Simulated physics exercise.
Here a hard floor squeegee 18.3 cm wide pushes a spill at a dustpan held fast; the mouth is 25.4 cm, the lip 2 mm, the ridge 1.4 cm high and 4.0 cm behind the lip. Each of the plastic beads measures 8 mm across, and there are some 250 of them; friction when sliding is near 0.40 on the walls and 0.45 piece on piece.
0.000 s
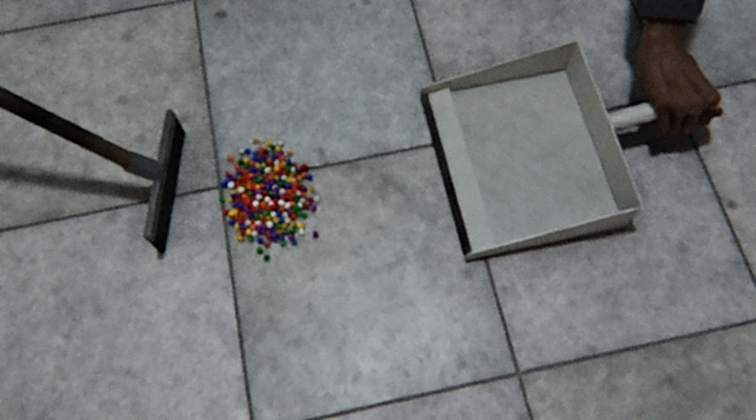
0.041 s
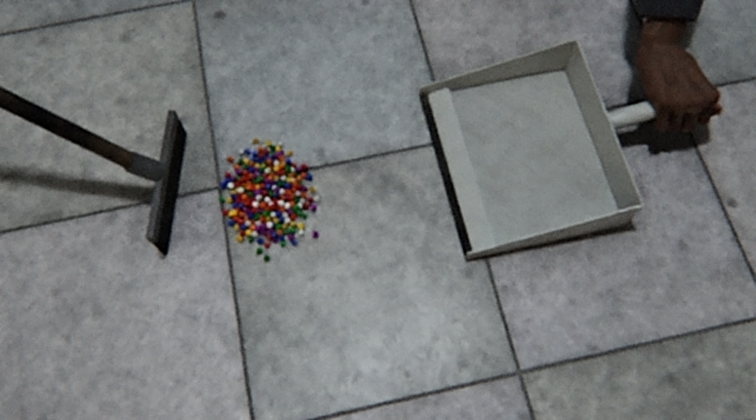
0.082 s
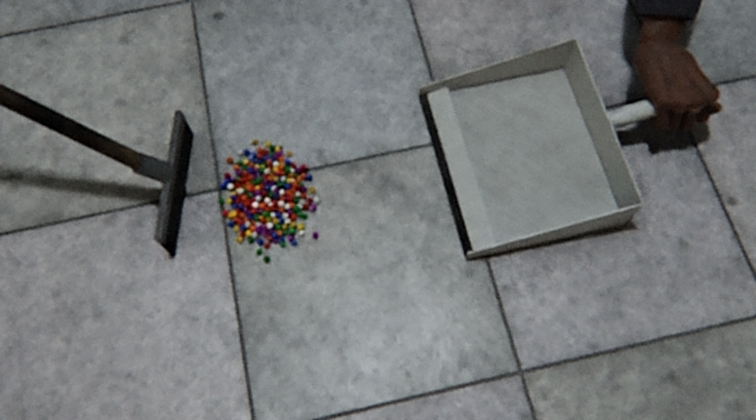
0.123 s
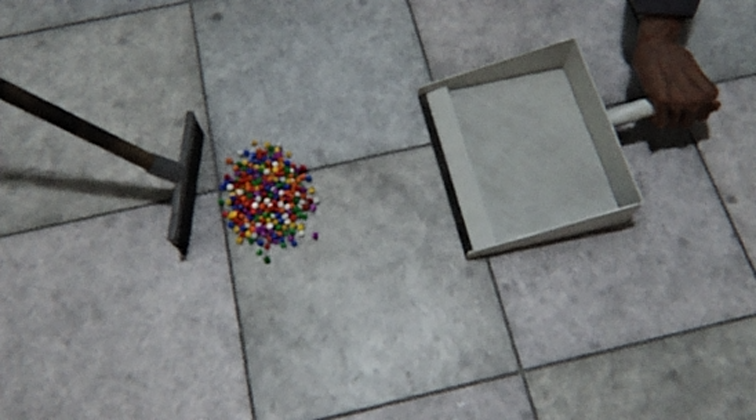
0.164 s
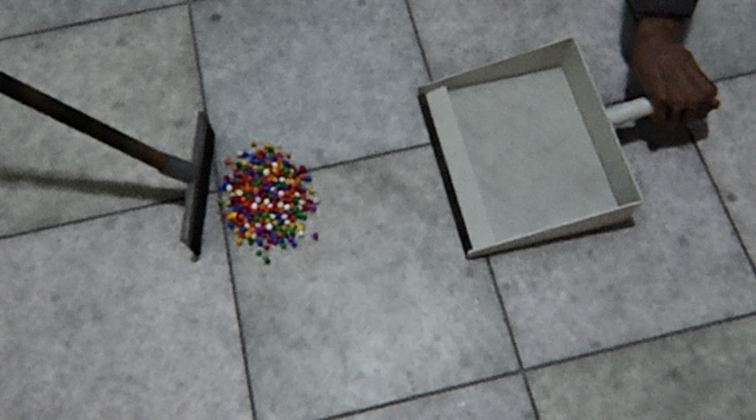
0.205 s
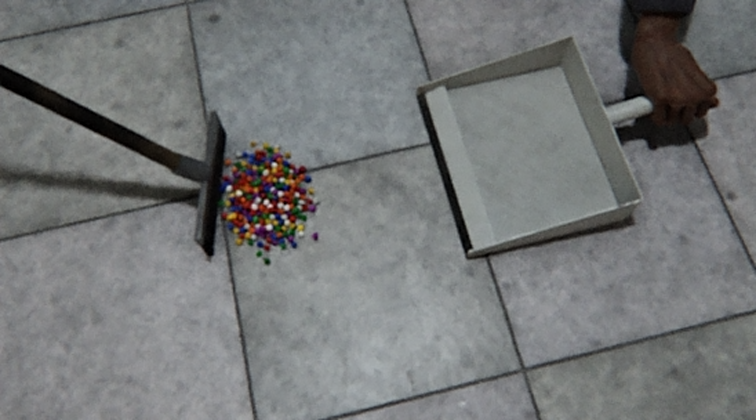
A dark-skinned hand at the upper right grips the handle of a pale grey dustpan on a grey tiled floor, seen from above at a slight tilt. A small heap of multicoloured beads lies left of the pan, with a dark, long-handled squeegee at the far left. The squeegee slides slowly rightward up to the heap's left edge, while the beads, hand and dustpan stay still.
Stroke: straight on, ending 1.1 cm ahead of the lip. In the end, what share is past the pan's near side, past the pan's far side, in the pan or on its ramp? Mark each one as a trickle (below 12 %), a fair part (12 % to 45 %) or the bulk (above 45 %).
Past the pan's near side: A trickle; past the pan's far side: A trickle; in the pan or on its ramp: A fair part.
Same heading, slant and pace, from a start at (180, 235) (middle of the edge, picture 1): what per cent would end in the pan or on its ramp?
15 %.
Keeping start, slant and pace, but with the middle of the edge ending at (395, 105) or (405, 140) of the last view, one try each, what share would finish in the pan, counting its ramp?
Some 0 per cent on the first try, 10 per cent on the second.
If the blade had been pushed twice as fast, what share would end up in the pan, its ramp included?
It would be around 35 percent.
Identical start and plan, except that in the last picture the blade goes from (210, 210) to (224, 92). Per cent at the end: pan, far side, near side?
Split: Pan = 0, far = 10, near = 0.
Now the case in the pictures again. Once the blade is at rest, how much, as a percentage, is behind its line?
About 25 per cent.
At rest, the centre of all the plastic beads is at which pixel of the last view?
Once everything settles, the centre is around (437, 194).
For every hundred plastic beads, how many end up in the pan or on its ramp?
I'd say close to 15 per cent.
After 0.53 s, middle of the blade 17 cm from the lip; 0 % over the lip, far side 0 %, near side 0 %.
After 0.74 s, middle of the blade 9 cm from the lip; 0 % over the lip, far side 5 %, near side 0 %.
After 1.07 s, middle of the blade 3 cm from the lip; 15 % over the lip, far side 5 %, near side 5 %.
In the end, at 1.5 s, near side 5 %, far side 5 %, pan 15 %, in front of the lip or behind the blade 70 %.
